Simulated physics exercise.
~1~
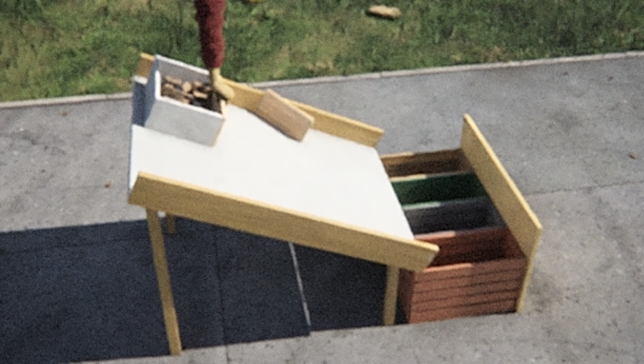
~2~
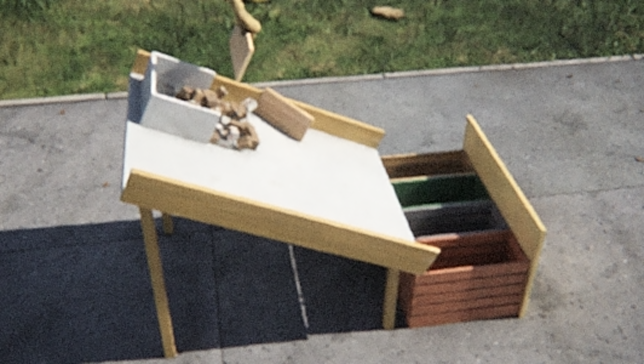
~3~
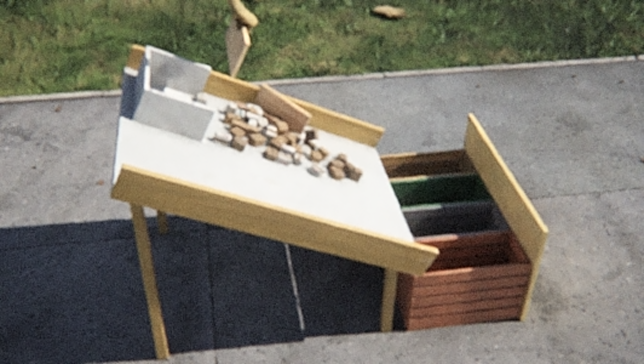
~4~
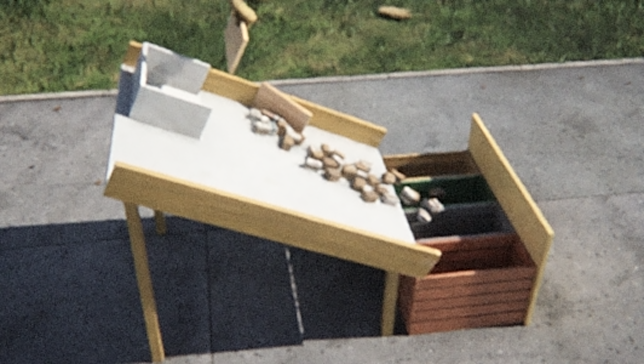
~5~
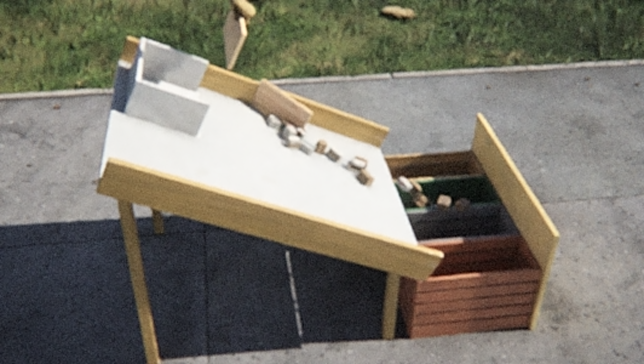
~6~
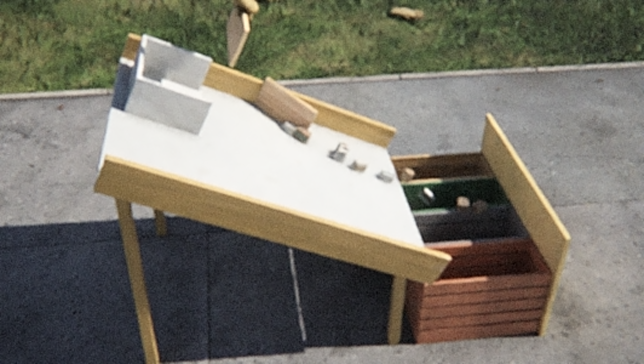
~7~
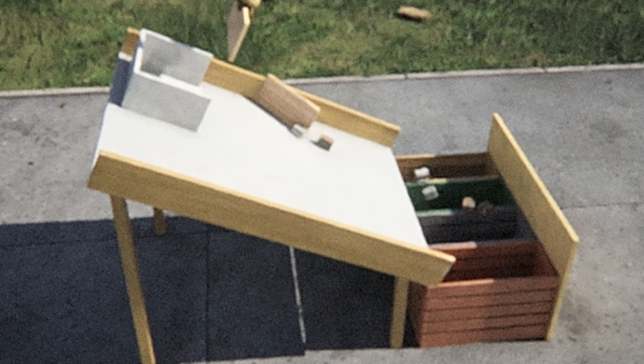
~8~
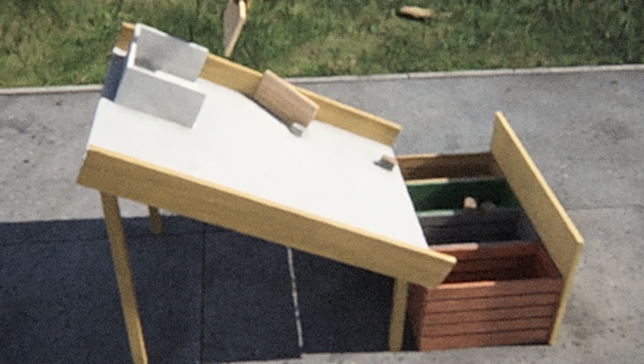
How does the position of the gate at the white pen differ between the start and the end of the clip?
At the start the gate is down at the pen, holding the parcels in. By the end it is raised above the table, leaving the pen open.
The video shows a red-sleeved arm lifting a wooden gate from a white pen on a sloping table, letting small parcels tumble past an angled board, mostly into the green tub, with some reaching neighbouring containers. One parcel remains near the table's lower edge.
